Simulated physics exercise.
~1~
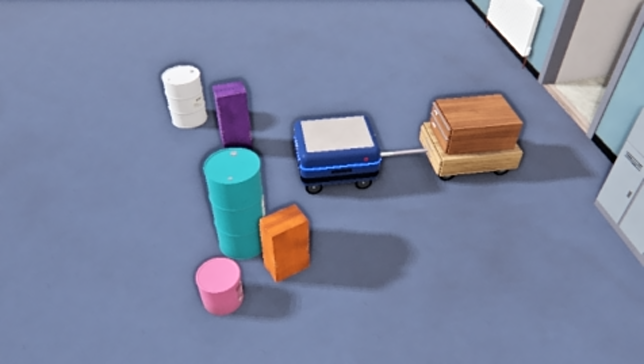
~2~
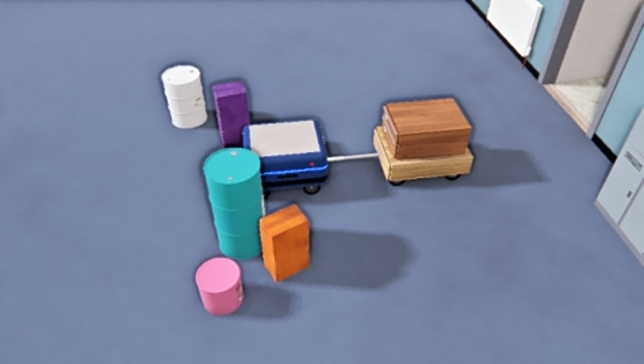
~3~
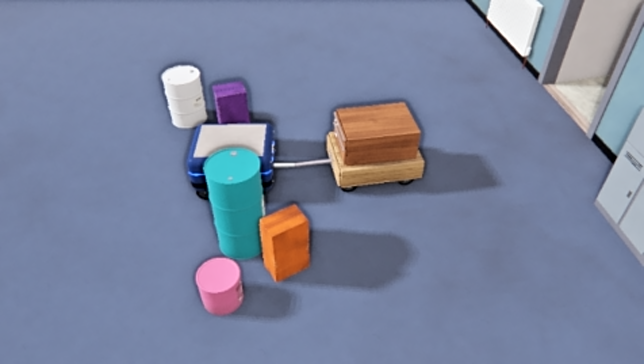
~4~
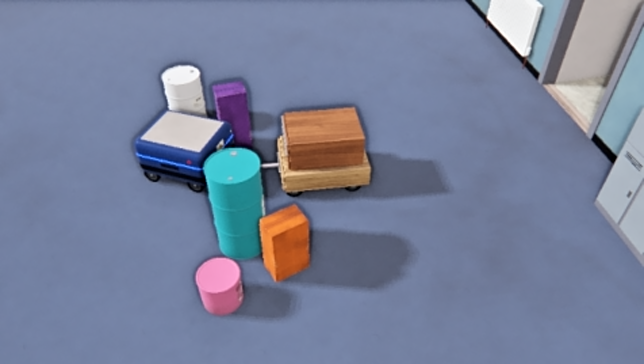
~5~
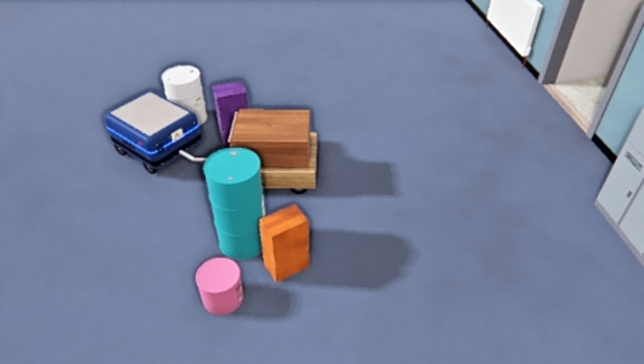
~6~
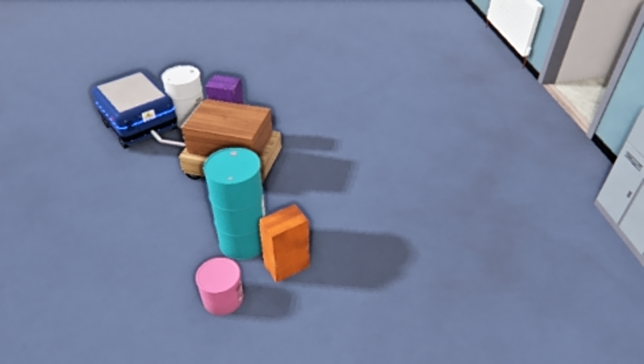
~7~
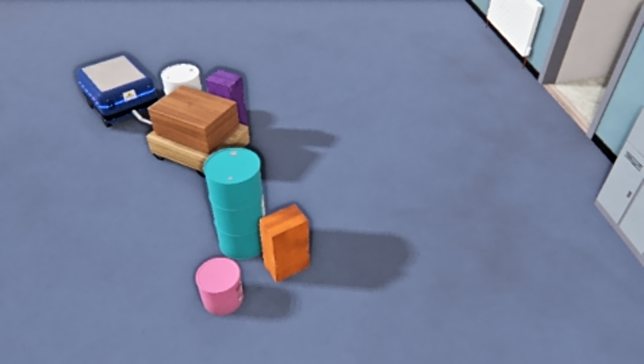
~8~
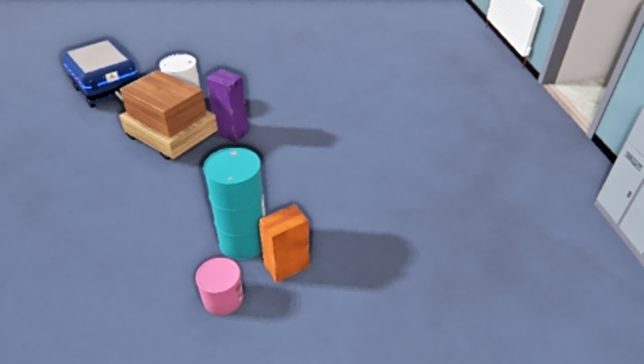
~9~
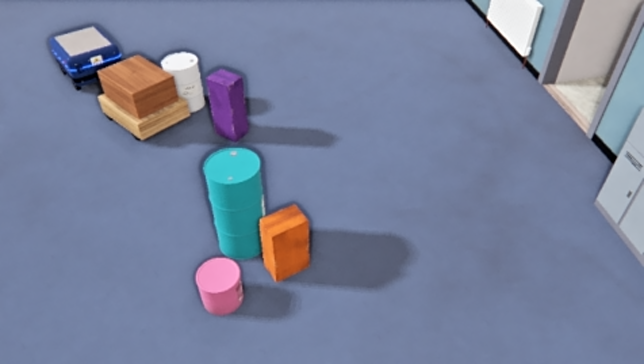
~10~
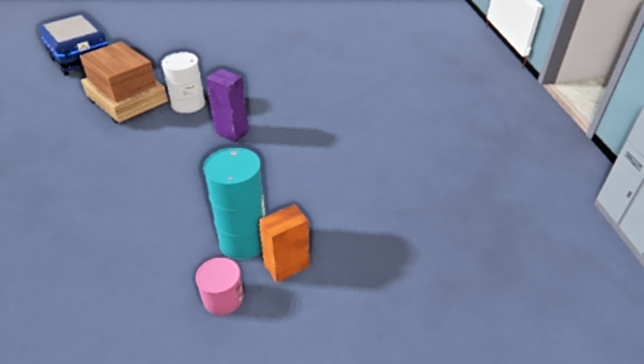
Blue tug pulling a cart of brown boxes left between standing drums and boxes, then curving away to the upper left corner.
